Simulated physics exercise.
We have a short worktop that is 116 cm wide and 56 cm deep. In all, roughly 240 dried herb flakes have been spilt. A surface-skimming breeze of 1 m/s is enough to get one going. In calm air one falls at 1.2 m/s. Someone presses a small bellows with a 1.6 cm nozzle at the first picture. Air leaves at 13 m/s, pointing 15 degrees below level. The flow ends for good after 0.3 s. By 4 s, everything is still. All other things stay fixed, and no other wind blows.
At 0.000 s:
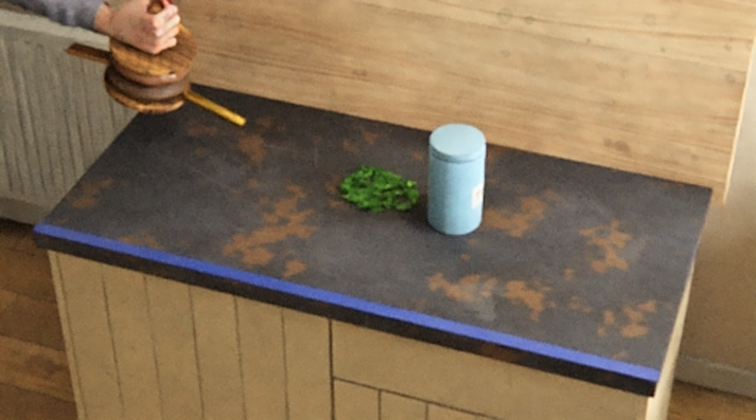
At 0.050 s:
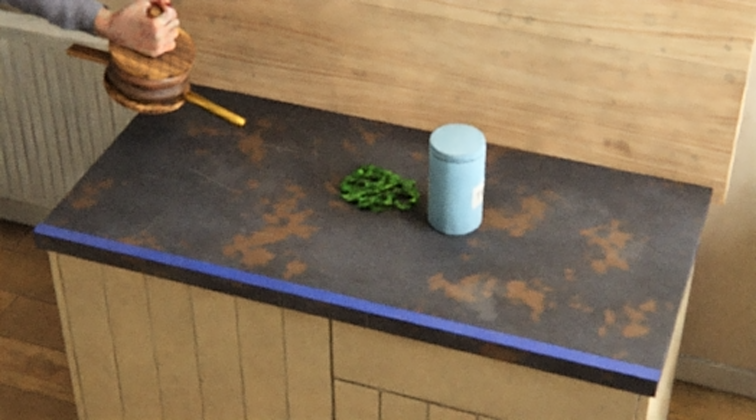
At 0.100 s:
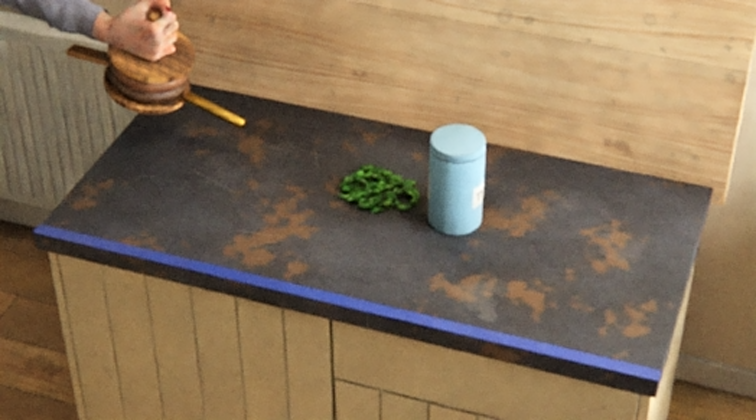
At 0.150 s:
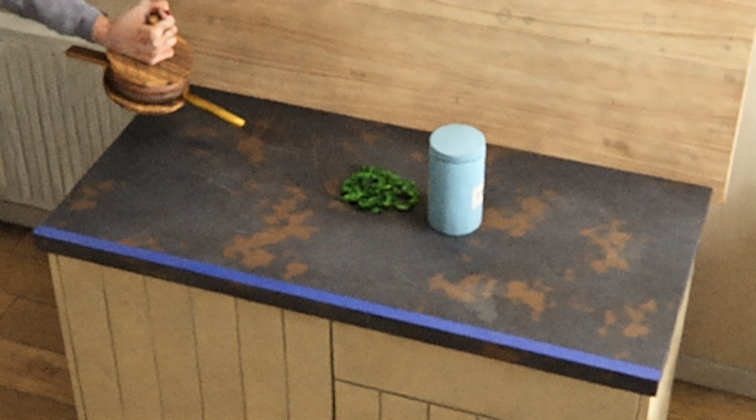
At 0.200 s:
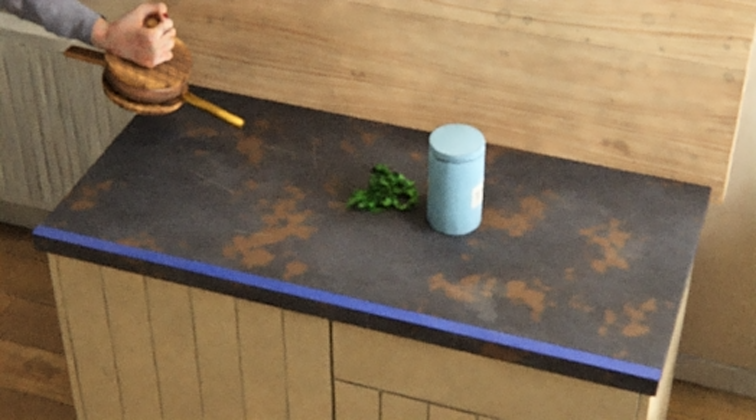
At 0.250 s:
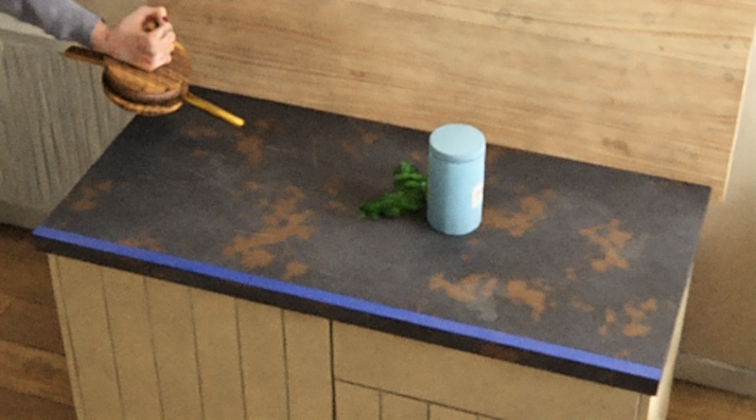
Green herb flakes lie still in a small patch on a dark worktop beside a pale blue jar while a hand holds a wooden bellows at the upper left, then they shift a short way right, bunching close against the jar.
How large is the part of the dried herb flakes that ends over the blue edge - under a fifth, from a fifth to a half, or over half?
It does not reach a fifth.
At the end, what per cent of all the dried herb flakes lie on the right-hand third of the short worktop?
I'd estimate around 70 per cent.
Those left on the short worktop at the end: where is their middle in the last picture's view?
At about (526, 210).
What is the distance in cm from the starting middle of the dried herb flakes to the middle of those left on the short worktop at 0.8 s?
Roughly 25 centimetres.
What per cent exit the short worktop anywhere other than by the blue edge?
Around 4 % of them.
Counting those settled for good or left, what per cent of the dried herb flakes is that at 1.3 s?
My guess would be around 90 %.
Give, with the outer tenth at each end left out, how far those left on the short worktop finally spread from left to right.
The middle group spans some 30 cm.
After 0.8 s, 0 % are over the blue edge; the middle of those left on the top is near (526, 210); 63 % are gone or lie where they will stay.
After 1.3 s, 0 % are over the blue edge; the middle of those left on the top is near (526, 210); 92 % are gone or lie where they will stay.
After 2.2 s, 0 % are over the blue edge; the middle of those left on the top is near (526, 210); 100 % are gone or lie where they will stay.
After 4.0 s, at the end, 0 % are over the blue edge; the middle of those left on the top is near (526, 210).
